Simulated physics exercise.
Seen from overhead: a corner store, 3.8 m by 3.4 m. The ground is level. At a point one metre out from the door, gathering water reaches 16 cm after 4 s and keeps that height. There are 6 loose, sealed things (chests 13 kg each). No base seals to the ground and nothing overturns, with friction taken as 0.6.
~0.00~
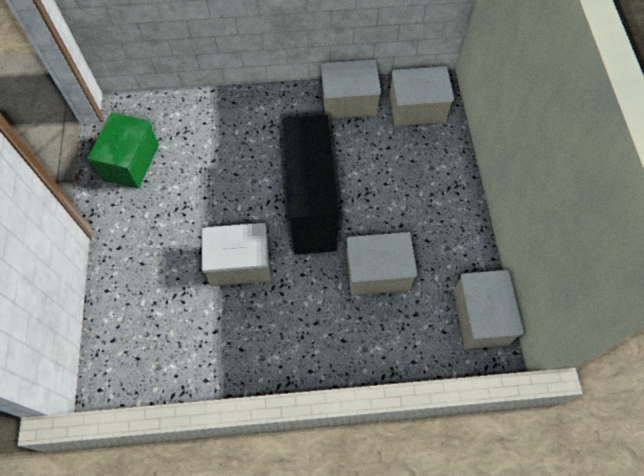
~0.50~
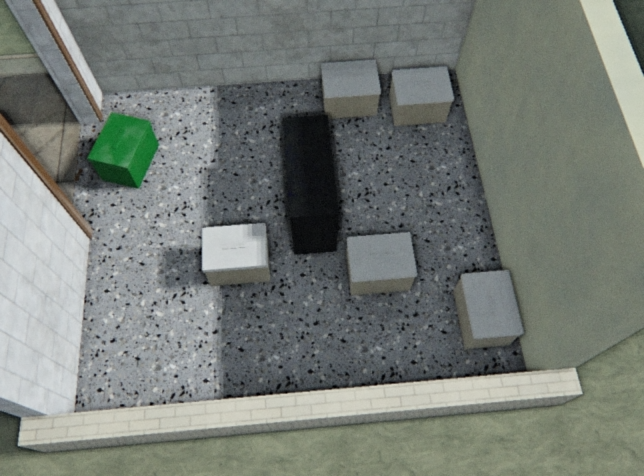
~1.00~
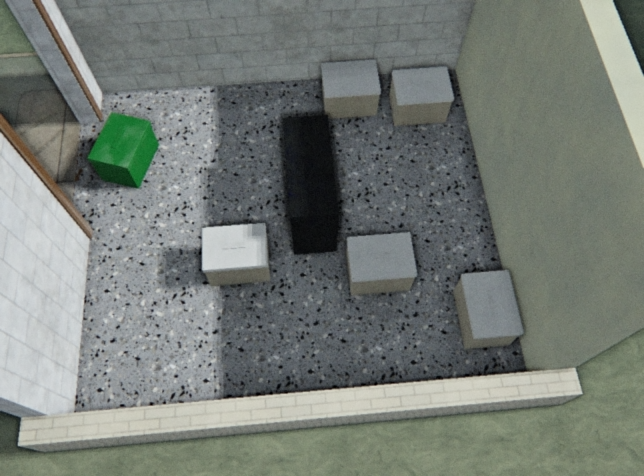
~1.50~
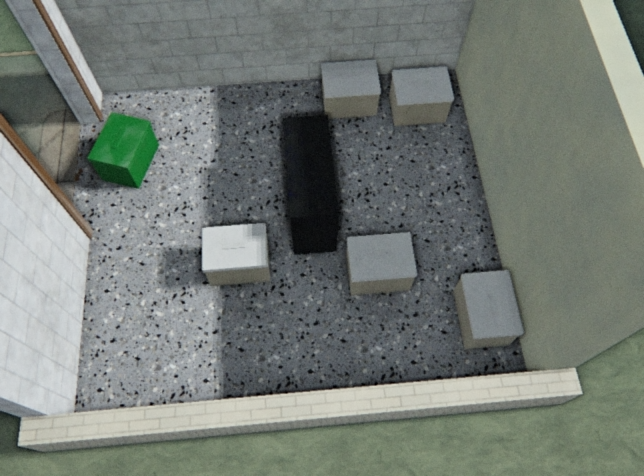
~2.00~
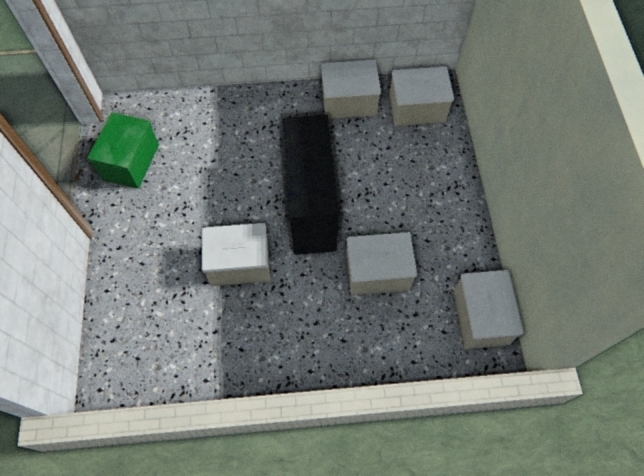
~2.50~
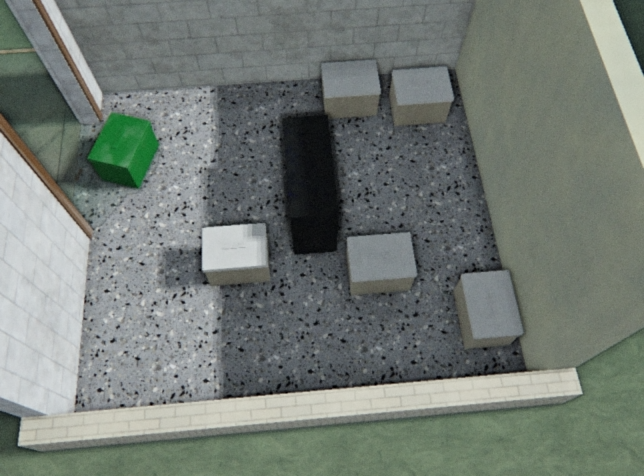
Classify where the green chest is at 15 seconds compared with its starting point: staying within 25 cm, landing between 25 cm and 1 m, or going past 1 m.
The green chest goes past 1 m.
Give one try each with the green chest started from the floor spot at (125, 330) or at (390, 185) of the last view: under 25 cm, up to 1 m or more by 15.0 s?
The first start leaves it well away, the second leaves it well away.
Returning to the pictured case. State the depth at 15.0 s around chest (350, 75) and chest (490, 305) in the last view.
I'd estimate 10 cm for the first and 11 cm for the second.
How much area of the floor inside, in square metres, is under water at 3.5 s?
At that time the wet patch spans about 1.5 m2.
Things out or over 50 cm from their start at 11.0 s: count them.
It comes to 5.
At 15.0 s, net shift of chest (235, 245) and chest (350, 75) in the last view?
The first is 80 cm from its start, the second 200 cm.
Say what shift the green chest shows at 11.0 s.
It is about 250 cm out of place by then.
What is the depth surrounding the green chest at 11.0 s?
Depth: About 5 cm.
After 3.5 s the green chest is near (140, 137), 0.2 m from its start, aground; 0 afloat.
After 6.8 s the green chest is near (293, 112), 1.7 m from its start, afloat; 1 afloat.
After 11.0 s the green chest is near (381, 157), 2.5 m from its start, aground; 5 afloat.
After 15.0 s the green chest is near (378, 129), 2.4 m from its start, afloat; 6 afloat.
